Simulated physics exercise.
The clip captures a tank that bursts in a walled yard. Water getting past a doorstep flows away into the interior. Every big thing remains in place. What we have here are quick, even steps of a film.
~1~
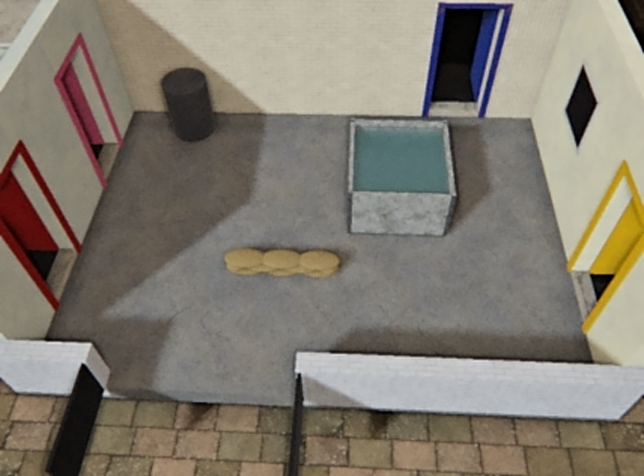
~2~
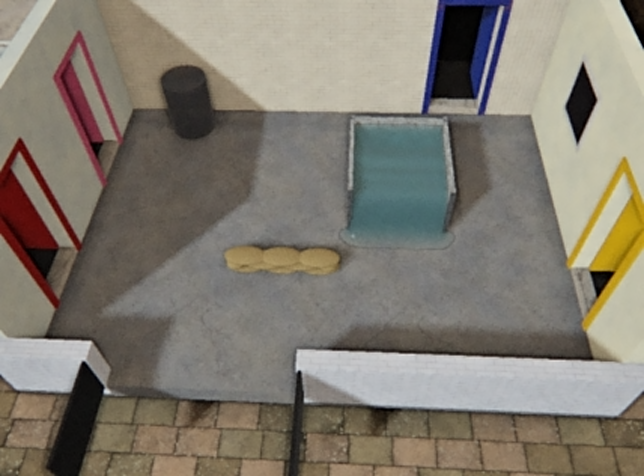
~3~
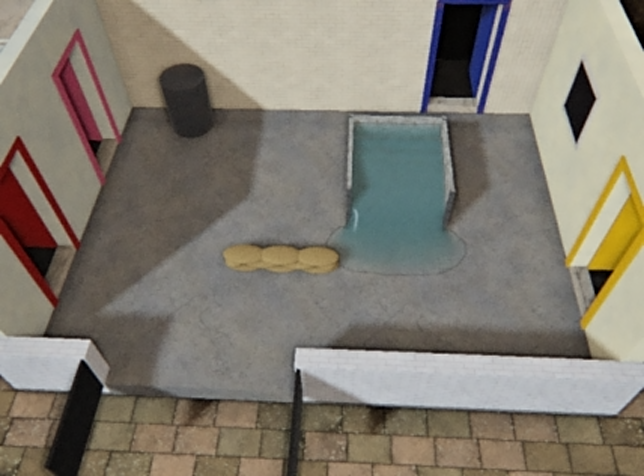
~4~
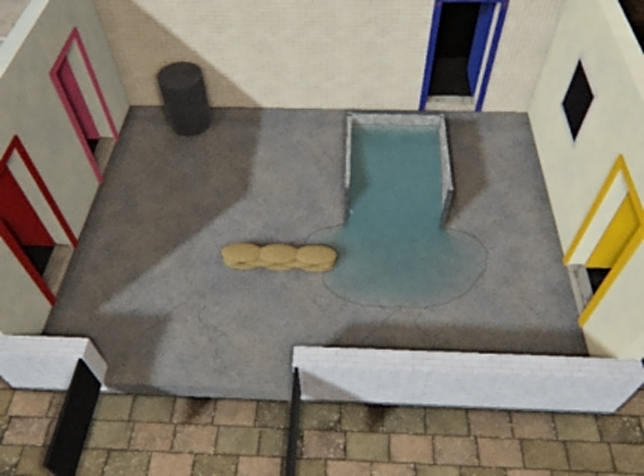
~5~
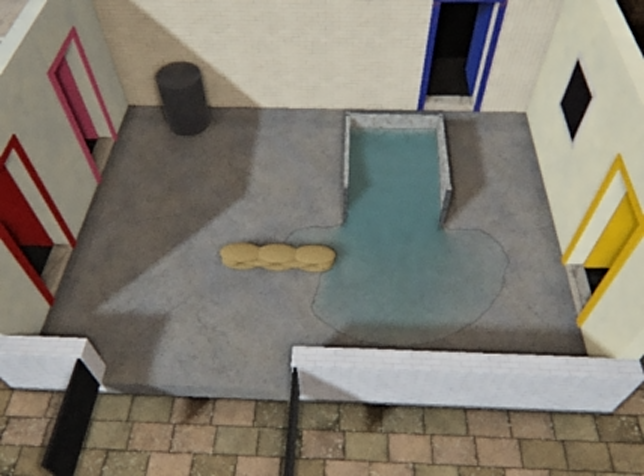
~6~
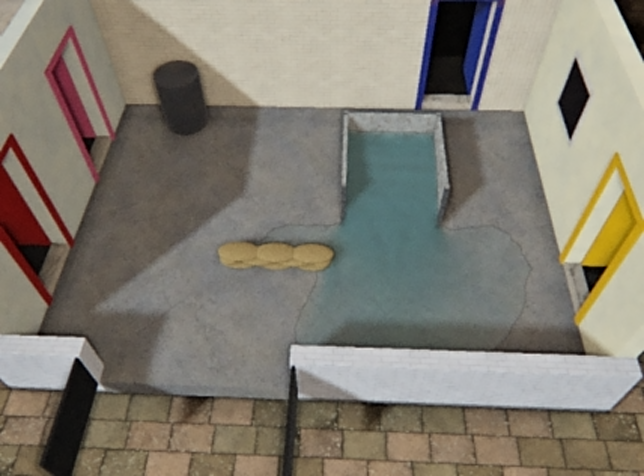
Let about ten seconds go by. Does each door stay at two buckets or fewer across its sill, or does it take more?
As I see it, blue door: Not over the line on that one; pink door: Not over the line on that one; red door: Not over the line on that one; yellow door: Over the line on that one.
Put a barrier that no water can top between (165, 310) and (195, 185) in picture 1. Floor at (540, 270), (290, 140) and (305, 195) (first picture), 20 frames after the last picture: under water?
Taking the points in the order given, they are inundated, high and dry and high and dry.
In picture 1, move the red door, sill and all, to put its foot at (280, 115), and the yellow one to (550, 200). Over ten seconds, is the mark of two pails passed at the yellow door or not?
Note: Yellow one comes out below.
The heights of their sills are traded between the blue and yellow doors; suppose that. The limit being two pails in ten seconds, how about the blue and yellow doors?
Lab note - blue above the cap, yellow below the cap.
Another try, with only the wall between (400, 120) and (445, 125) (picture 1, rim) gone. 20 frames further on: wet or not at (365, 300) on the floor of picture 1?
At that place: Clear.
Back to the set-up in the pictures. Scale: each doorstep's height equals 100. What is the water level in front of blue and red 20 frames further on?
In turn 0 and 100 per cent.
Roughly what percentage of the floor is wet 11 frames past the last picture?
I'd put it at roughly 35 per cent.
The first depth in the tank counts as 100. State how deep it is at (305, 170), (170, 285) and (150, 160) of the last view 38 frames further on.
Estimated readings in sequence: 0, 2, 4 percent.
A moment on, water covers 25 % of the floor; the blue door not reached, the pink door not reached, the red door not reached, the yellow door wet at the sill, nothing in.
Next, water covers 35 % of the floor; the blue door not reached, the pink door not reached, the red door not reached, the yellow door wet at the sill, nothing in.
Then, water covers 55 % of the floor; the blue door not reached, the pink door not reached, the red door wet at the sill, nothing in, the yellow door over two buckets in.
Later, water covers 75 % of the floor; the blue door wet at the sill, nothing in, the pink door wet at the sill, nothing in, the red door wet at the sill, nothing in, the yellow door over two buckets in.
In the end, water covers 90 % of the floor; the blue door wet at the sill, nothing in, the pink door wet at the sill, nothing in, the red door wet at the sill, nothing in, the yellow door over two buckets in.
